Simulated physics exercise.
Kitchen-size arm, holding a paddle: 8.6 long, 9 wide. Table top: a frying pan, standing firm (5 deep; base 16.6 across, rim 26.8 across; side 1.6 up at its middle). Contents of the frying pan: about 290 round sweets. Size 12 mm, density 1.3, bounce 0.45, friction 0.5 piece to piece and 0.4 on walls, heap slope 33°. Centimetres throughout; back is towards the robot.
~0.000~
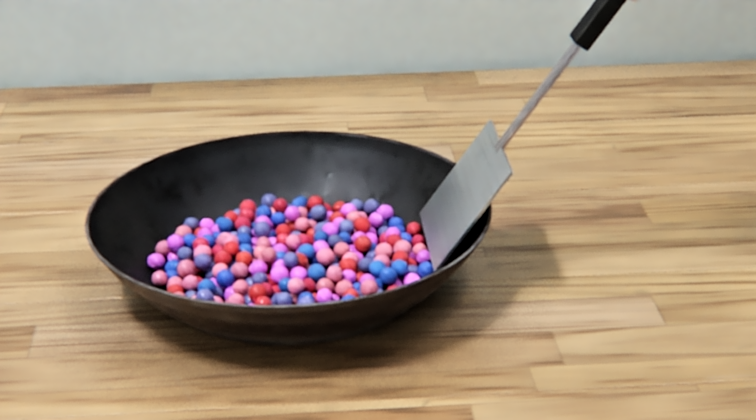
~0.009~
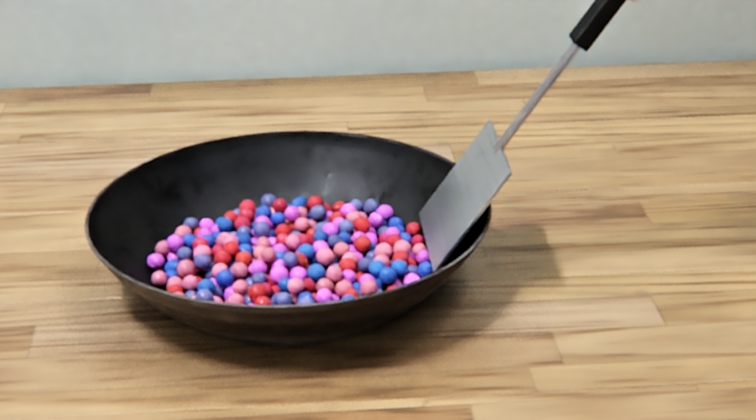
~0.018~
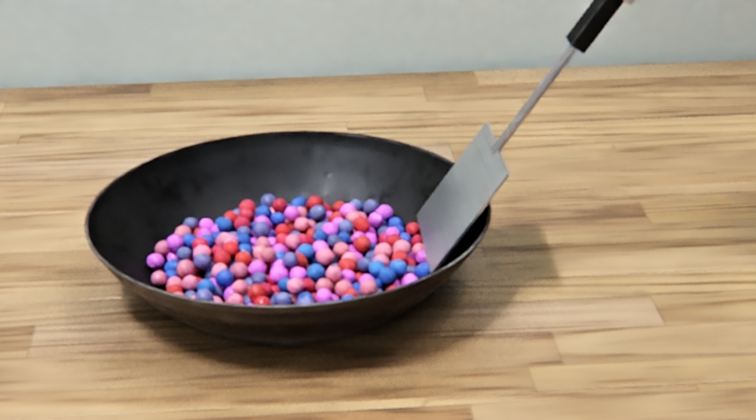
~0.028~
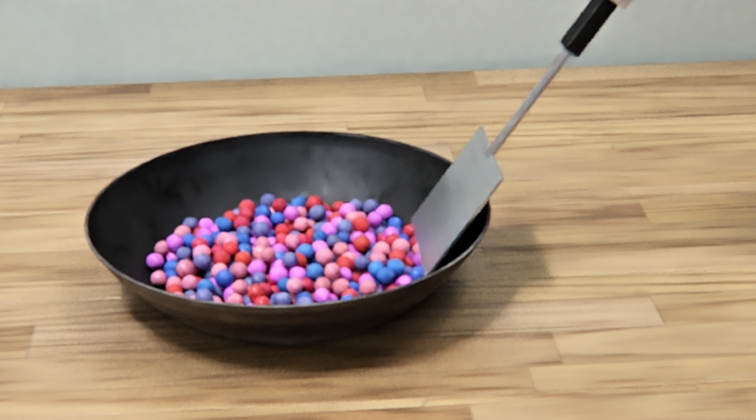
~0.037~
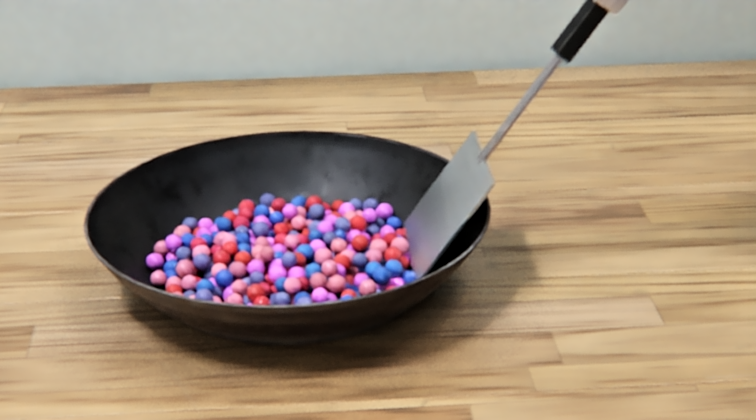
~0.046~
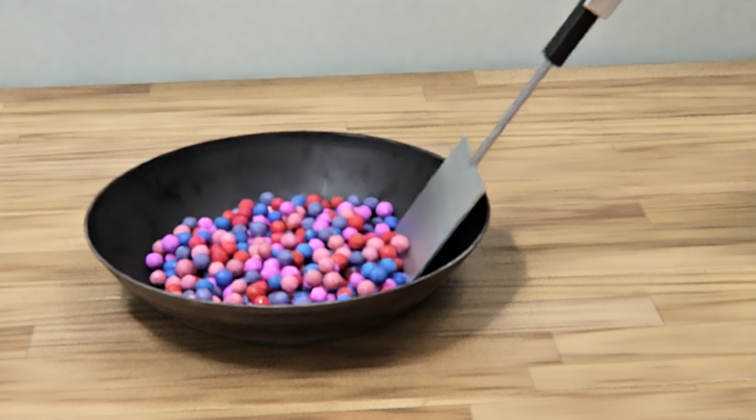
A black frying pan full of small round sweets in red, pink, magenta and blue sits on a light wooden table top before a pale wall, seen from slightly above. At its right side, a flat grey metal paddle with a black handle leans into the pan. The paddle slides slowly a short way left, nudging nearby sweets, while the pan and camera stay still.
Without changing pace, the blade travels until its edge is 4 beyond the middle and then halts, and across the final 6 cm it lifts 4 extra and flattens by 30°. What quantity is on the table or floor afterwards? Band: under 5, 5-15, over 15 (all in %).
Under 5 %.
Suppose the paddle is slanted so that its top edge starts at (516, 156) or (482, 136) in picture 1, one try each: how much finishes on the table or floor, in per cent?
About 0% and 0%.
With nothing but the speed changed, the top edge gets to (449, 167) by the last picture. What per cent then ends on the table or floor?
Near 5 in a hundred.
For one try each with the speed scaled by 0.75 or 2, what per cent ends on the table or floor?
About 0 and 5 per cent.
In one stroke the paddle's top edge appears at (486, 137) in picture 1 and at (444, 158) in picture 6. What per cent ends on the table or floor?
Near 5 in a hundred.
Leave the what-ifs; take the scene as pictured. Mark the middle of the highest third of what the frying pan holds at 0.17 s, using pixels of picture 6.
The middle sits at approx. (254, 240).
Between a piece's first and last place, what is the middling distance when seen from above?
Distance: Around 3 cm.
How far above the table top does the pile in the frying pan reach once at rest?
Peak at rest, approximately 4.0 centimetres.
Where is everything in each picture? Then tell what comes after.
In the first frame, the paddle top edge at (501, 145), sloping 55°; upper third of the load around (291, 252), from x 155 to 425, top at y 200; 286 in the frying pan.
In the second frame, the paddle top edge at (500, 145), sloping 55°; upper third of the load around (290, 252), from x 155 to 425, top at y 200.
In the third frame, the paddle top edge at (498, 147), sloping 55°; upper third of the load around (290, 252), from x 155 to 425, top at y 200.
In the fourth frame, the paddle top edge at (492, 151), sloping 55°; upper third of the load around (290, 252), from x 155 to 420, top at y 200.
In the fifth frame, the paddle top edge at (484, 156), sloping 55°; upper third of the load around (292, 252), from x 155 to 420, top at y 200.
In the sixth frame, the paddle top edge at (475, 161), sloping 55°; upper third of the load around (290, 252), from x 155 to 420, top at y 200; 286 in the frying pan.
After 0.11 s, sloping 55°, highest piece 6 above the table; 286 in the frying pan.
After 0.17 s, sloping 42°, highest piece 9 above the table; 284 in the frying pan, 2 on the blade or in flight.
After 0.41 s, sloping 25°, highest piece 5 above the table; 284 in the frying pan, 2 on the table or floor.
After 1.46 s, sloping 25°, highest piece 4 above the table; 284 in the frying pan, 2 on the table or floor.
In the end, 284 in the frying pan, 2 on the table or floor. That is 1 % on the table or floor.
